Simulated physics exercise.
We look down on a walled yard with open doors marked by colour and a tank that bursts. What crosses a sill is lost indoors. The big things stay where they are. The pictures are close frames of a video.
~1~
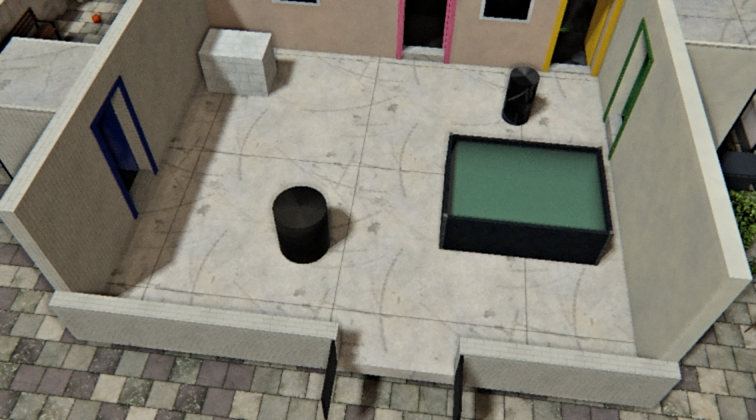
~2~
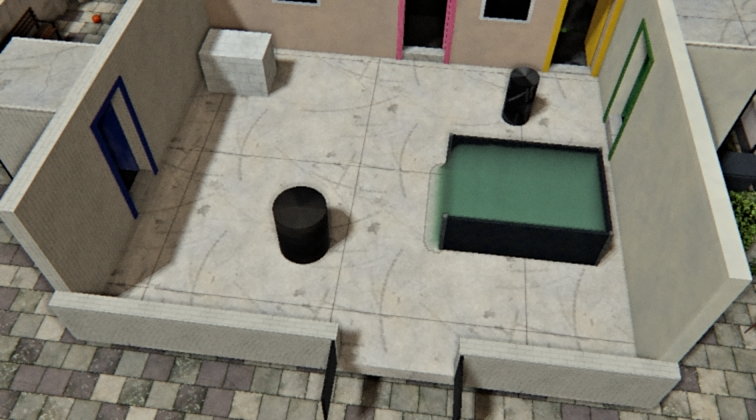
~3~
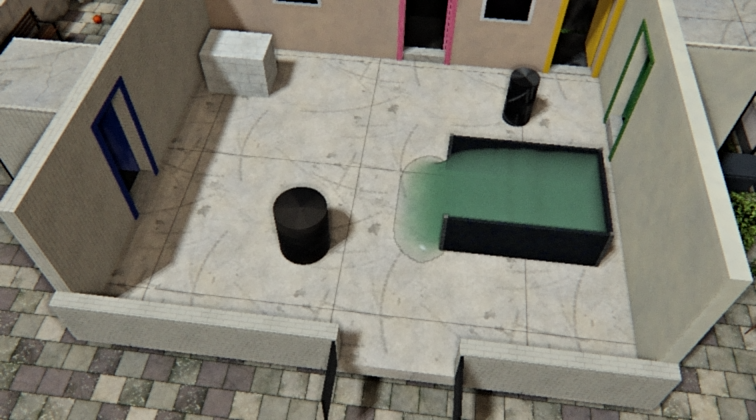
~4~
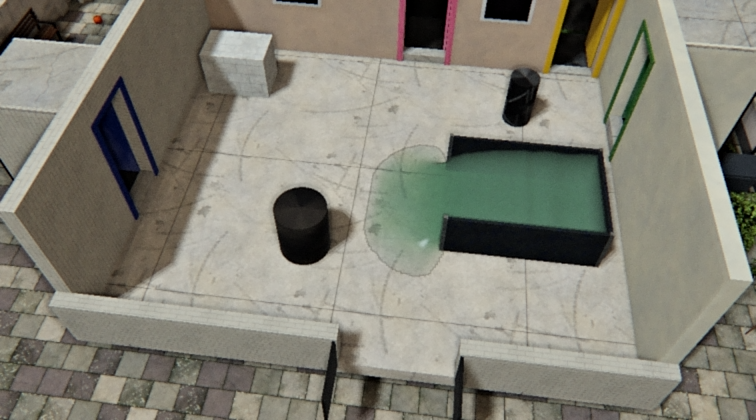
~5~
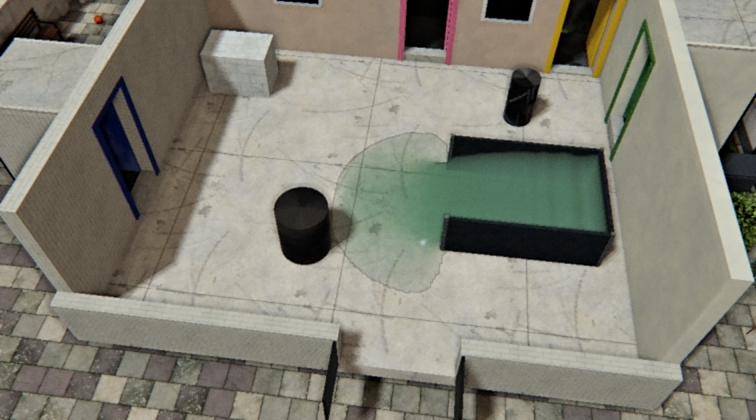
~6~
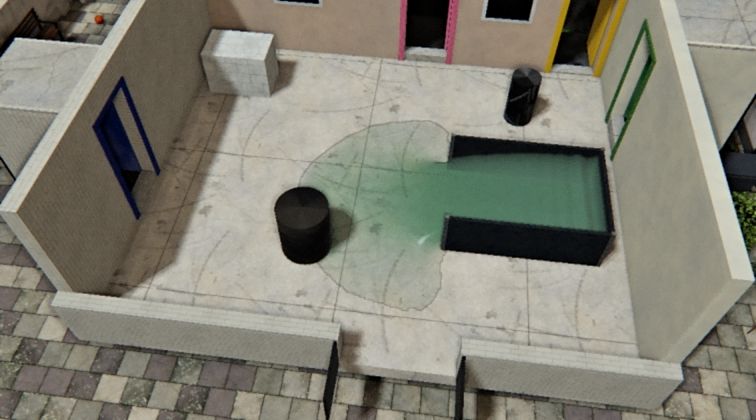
In a walled courtyard with a pale tiled floor, green liquid poured out of the open left side of a dark tank and fanned across the tiles, reaching a black cylinder.
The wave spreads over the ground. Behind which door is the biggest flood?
It is the blue one.
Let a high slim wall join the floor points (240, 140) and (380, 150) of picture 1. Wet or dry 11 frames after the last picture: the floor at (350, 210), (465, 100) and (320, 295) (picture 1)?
One after the other: Under water, free of water, covered.
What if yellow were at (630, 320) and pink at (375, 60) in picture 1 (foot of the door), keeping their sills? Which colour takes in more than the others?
It is the blue-painted one.
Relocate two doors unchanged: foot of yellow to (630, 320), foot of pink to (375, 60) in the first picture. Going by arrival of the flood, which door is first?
That is the blue one.
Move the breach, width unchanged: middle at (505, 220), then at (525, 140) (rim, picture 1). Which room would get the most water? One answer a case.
In turn: The yellow door, the door marked yellow.
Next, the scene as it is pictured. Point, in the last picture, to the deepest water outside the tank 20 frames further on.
Near (215, 47).
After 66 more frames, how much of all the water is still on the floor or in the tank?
I make it 90 per cent.
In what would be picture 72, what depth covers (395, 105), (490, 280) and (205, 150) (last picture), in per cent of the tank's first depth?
Roughly 6, 4 and 10 per cent, in turn.
A moment on, water covers 35 % of the floor; yellow door not reached, pink door not reached, green door not reached, blue door wet at the sill, nothing in.
Next, water covers 50 % of the floor; yellow door not reached, pink door not reached, green door not reached, blue door some in.
Then, water covers 60 % of the floor; yellow door not reached, pink door not reached, green door not reached, blue door a lot in.
Later, water covers 65 % of the floor; yellow door not reached, pink door wet at the sill, nothing in, green door not reached, blue door a lot in.
In the end, water covers 95 % of the floor; yellow door a trickle in, pink door wet at the sill, nothing in, green door wet at the sill, nothing in, blue door a lot in; the blue door has let in the most.
